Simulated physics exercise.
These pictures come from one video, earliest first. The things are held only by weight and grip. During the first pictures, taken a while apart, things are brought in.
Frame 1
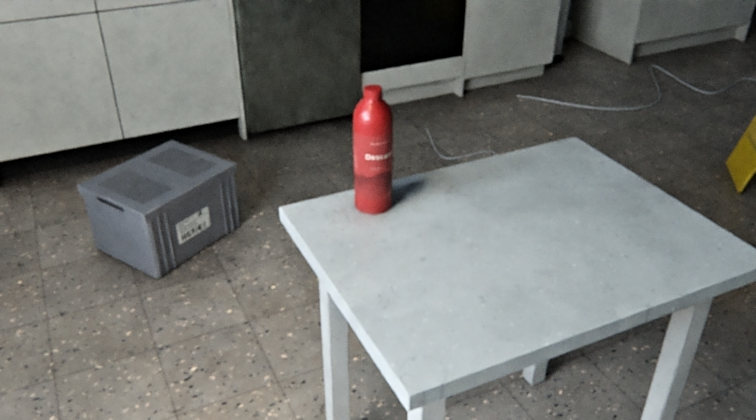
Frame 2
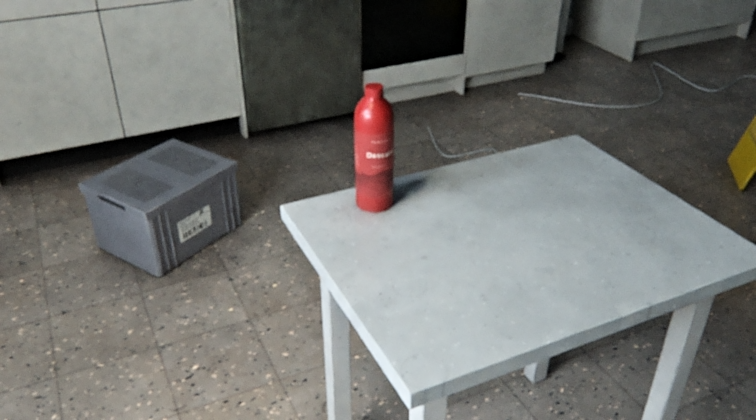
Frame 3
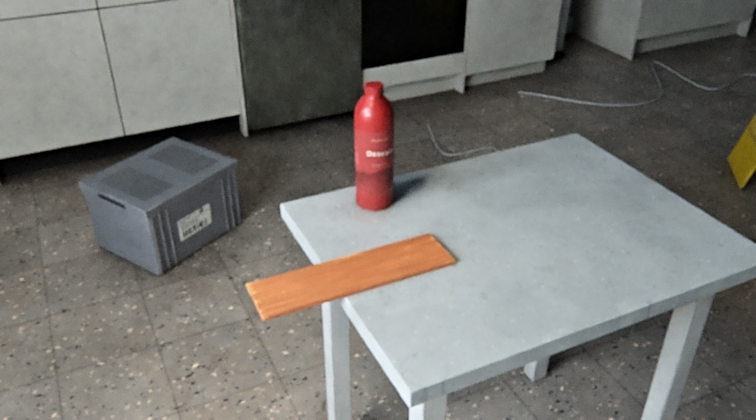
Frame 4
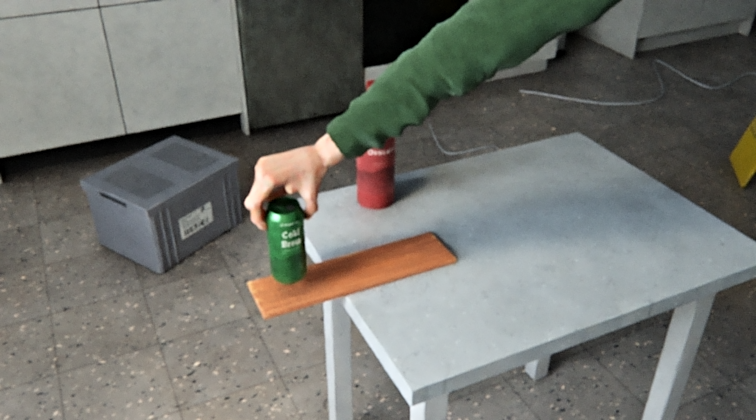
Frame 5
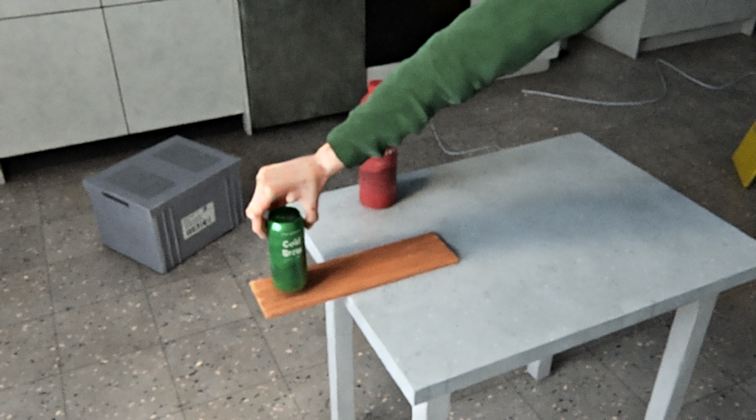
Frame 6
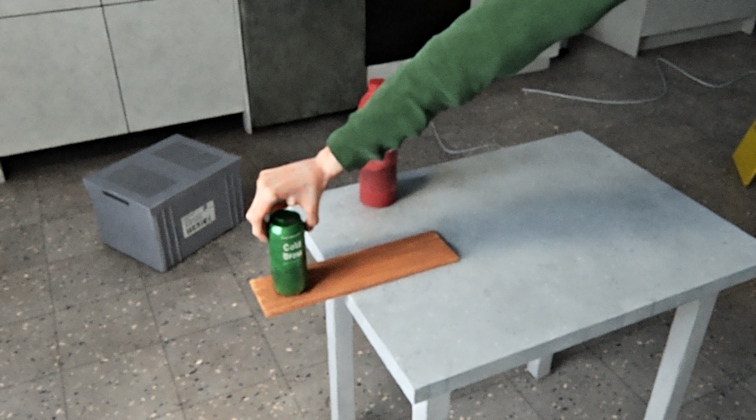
A hand sets a green can on a wooden board that appears beside a red bottle.
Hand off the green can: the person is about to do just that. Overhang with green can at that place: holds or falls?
Falls.
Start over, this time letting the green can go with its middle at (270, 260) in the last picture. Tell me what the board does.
In that case it drops.
Then, 0.70 s past the last view, orange board and green can now down on the floor or falling.
Then, 0.90 s past the last view, things are still on the move.
Finally, down on the floor or falling, orange board and green can; red bottle still in place. The board comes down.
